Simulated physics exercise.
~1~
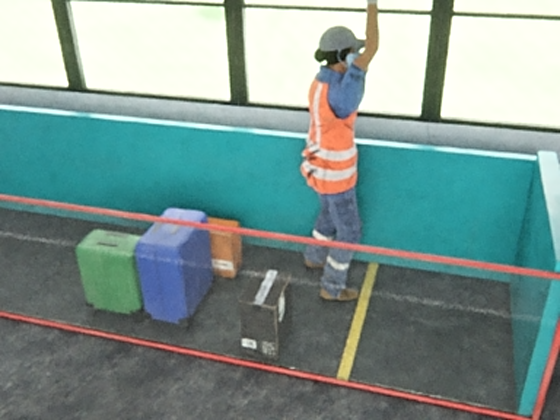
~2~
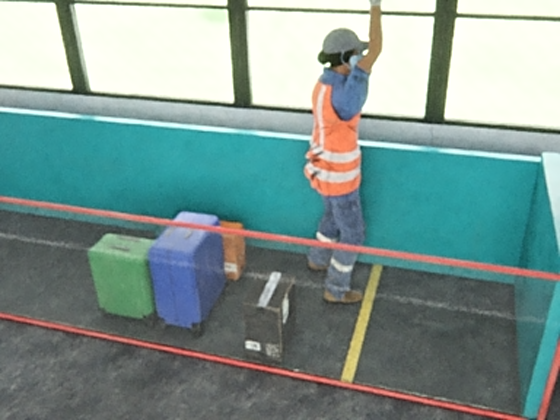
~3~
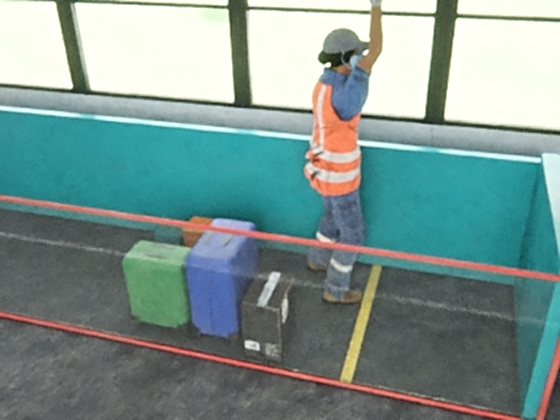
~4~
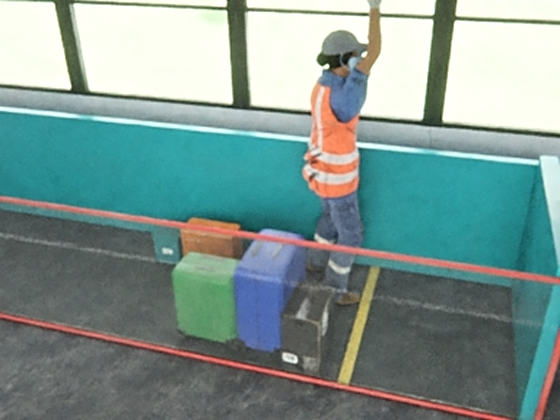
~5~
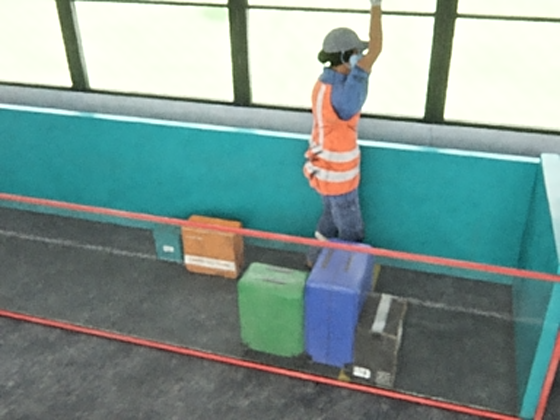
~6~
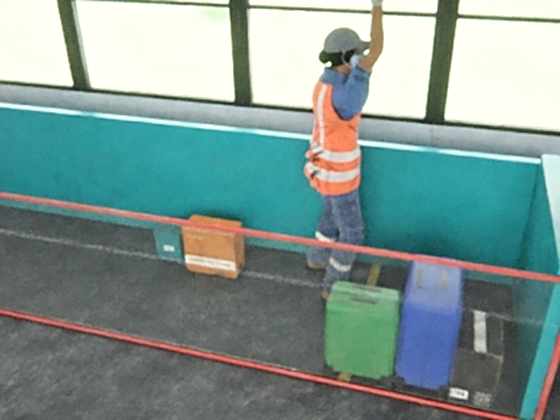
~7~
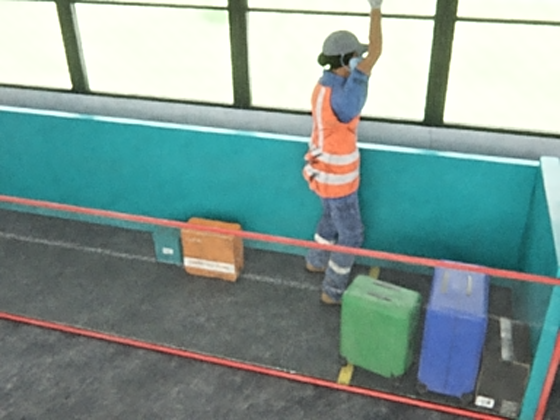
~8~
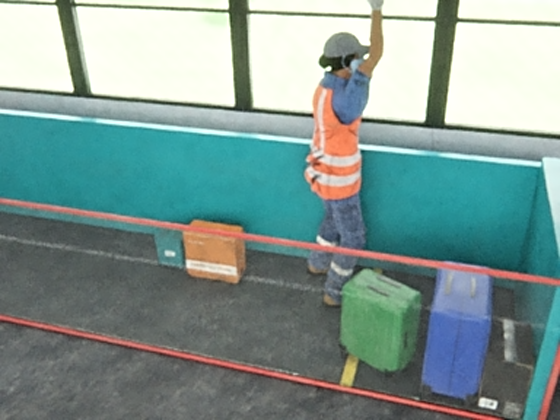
Blue and green suitcases and a black case sliding right across a yellow floor line beside a standing worker, then stopping.
